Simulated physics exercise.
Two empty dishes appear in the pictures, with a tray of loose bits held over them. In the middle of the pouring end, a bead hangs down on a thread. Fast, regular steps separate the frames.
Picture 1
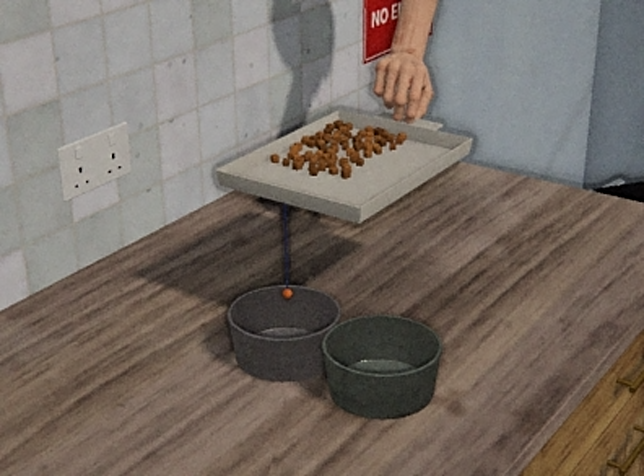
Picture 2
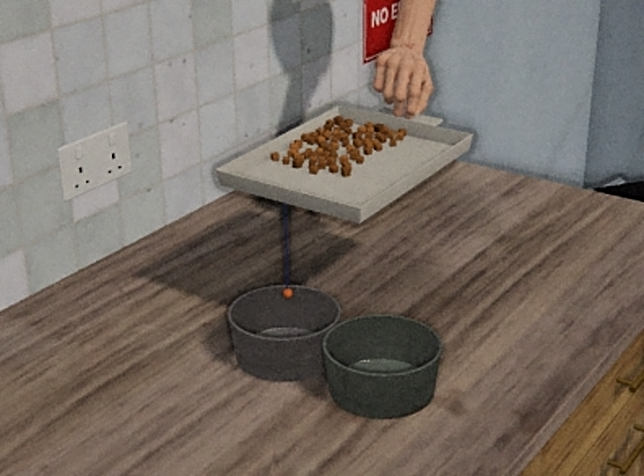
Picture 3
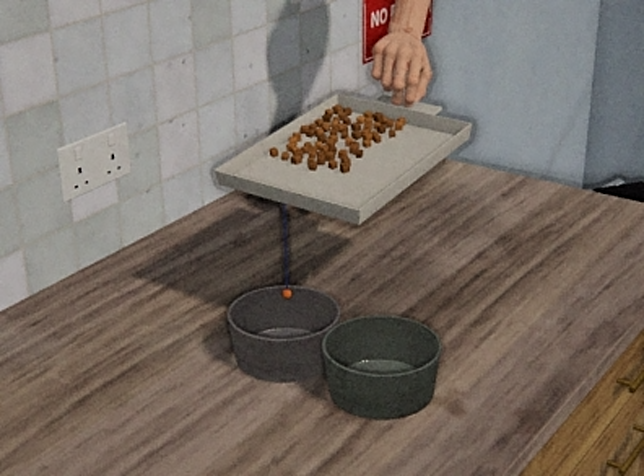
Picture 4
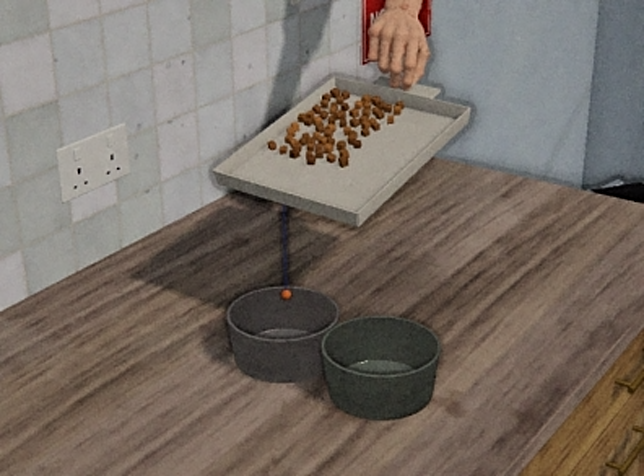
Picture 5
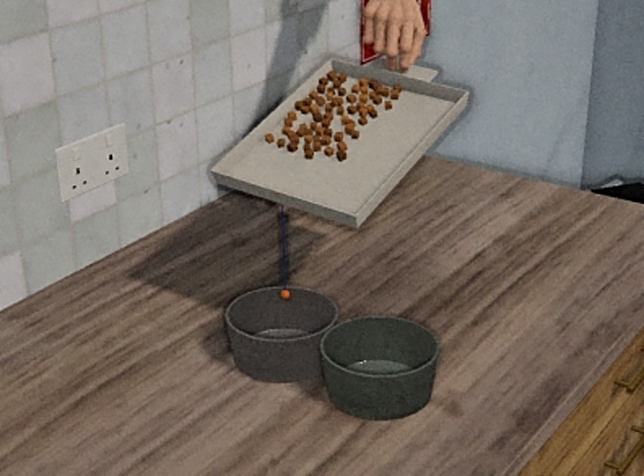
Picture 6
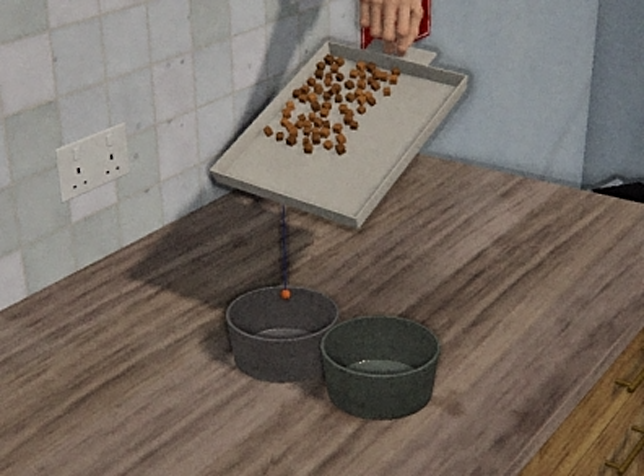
A hand raises the back of a tray of brown bits, tilting it above two dishes.
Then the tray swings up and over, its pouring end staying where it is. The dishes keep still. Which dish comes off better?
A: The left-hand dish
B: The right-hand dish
Answer: A.
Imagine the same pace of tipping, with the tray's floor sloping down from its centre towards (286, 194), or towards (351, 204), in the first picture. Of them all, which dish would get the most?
Heading one: The dish placed left; heading two: The dish placed right.
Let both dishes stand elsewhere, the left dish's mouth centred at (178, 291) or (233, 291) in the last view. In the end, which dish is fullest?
Result for the first try: The dish on the right side; for the second: The dish on the right side.
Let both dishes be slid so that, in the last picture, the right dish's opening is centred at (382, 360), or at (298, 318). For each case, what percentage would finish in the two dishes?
Result: 80 % and 60 %.
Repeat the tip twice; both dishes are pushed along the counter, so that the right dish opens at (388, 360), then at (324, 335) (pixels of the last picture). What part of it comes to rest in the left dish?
It comes to near 60 per cent the first time and near 30 per cent the second time.
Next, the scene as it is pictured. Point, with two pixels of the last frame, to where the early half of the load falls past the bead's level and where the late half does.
Roughly at (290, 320) first, and then at (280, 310).
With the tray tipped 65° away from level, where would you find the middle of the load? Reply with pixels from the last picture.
Mark it at roughly (281, 186) in the final frame.
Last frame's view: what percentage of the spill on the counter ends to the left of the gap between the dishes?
I make it about 100 percent or so.
Just after the last frame, tray tipped steeply; almost all on the tray; just a few in the air.
A moment on, tray tipped past a quarter turn; roughly half on the tray; about a tenth in the right dish; about a tenth in the left dish; roughly a quarter outside both; about a tenth in the air.
Further on, tray tipped past a quarter turn; roughly a quarter in the right dish; roughly half in the left dish; roughly a third outside both.
When it is over, tray tipped past a quarter turn; roughly a quarter in the right dish; roughly half in the left dish; roughly a third outside both.
